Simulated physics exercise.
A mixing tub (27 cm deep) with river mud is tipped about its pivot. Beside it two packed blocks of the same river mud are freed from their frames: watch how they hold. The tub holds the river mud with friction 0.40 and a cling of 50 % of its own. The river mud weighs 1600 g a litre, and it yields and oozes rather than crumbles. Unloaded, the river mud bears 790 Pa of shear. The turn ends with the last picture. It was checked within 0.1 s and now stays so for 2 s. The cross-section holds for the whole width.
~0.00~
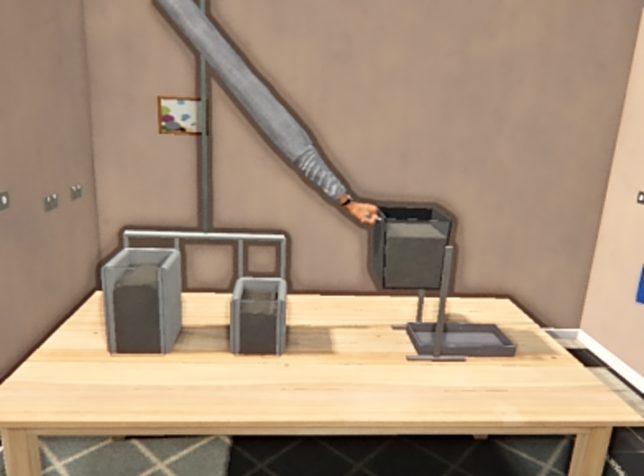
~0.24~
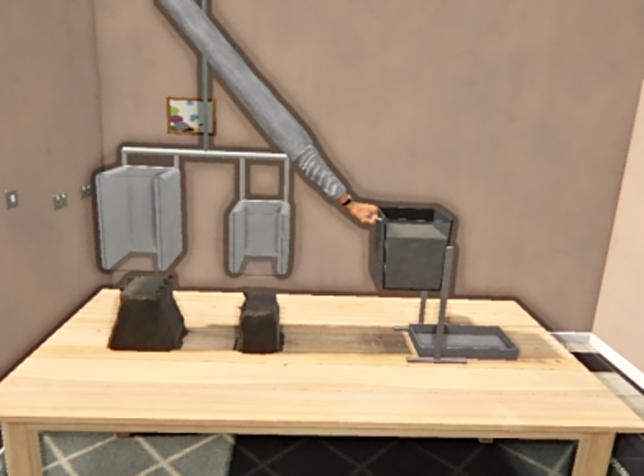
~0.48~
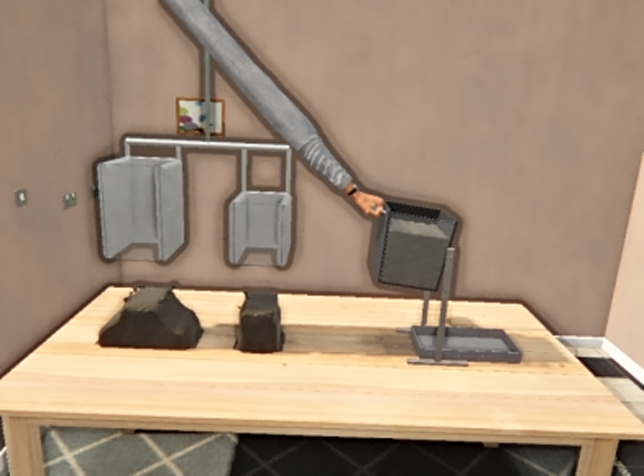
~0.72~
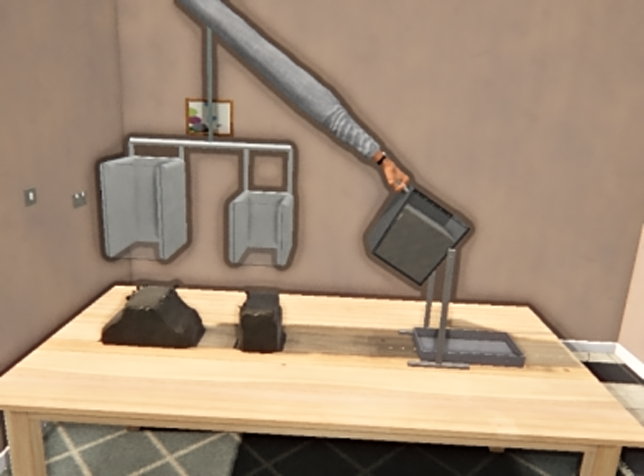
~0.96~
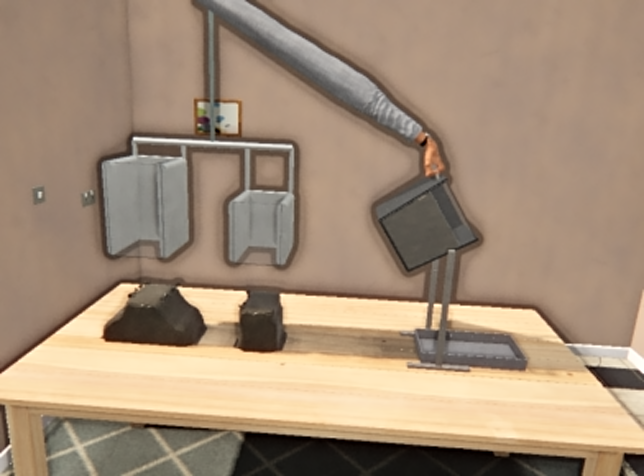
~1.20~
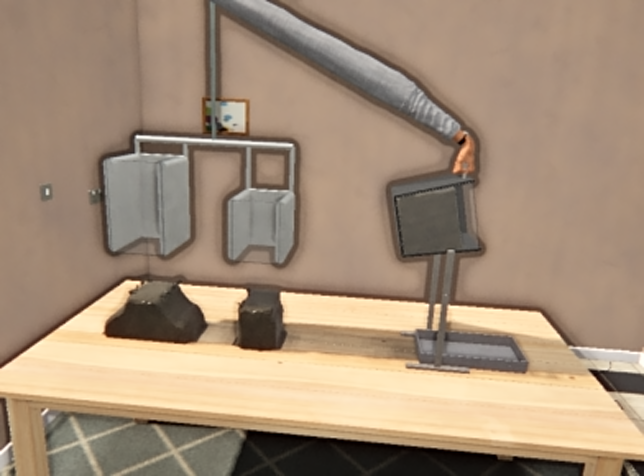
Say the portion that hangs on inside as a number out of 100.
Expect roughly 100 %.
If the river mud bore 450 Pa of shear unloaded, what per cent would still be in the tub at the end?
In that case some 80 per cent.
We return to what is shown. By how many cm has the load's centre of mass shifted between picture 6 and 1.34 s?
Roughly 0 cm.
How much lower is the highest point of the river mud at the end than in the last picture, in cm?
Some 1 cm.
By 1.34 s, the tub is at 78 degrees and holds 100 %.
By 1.51 s, the tub is at 78 degrees and holds 100 %.
By 1.68 s, the tub is at 78 degrees and holds 100 %.
By 1.85 s, the tub is at 78 degrees and holds 100 %.
By 3.20 s, at the end, the tub is at 78 degrees and holds 100 %.
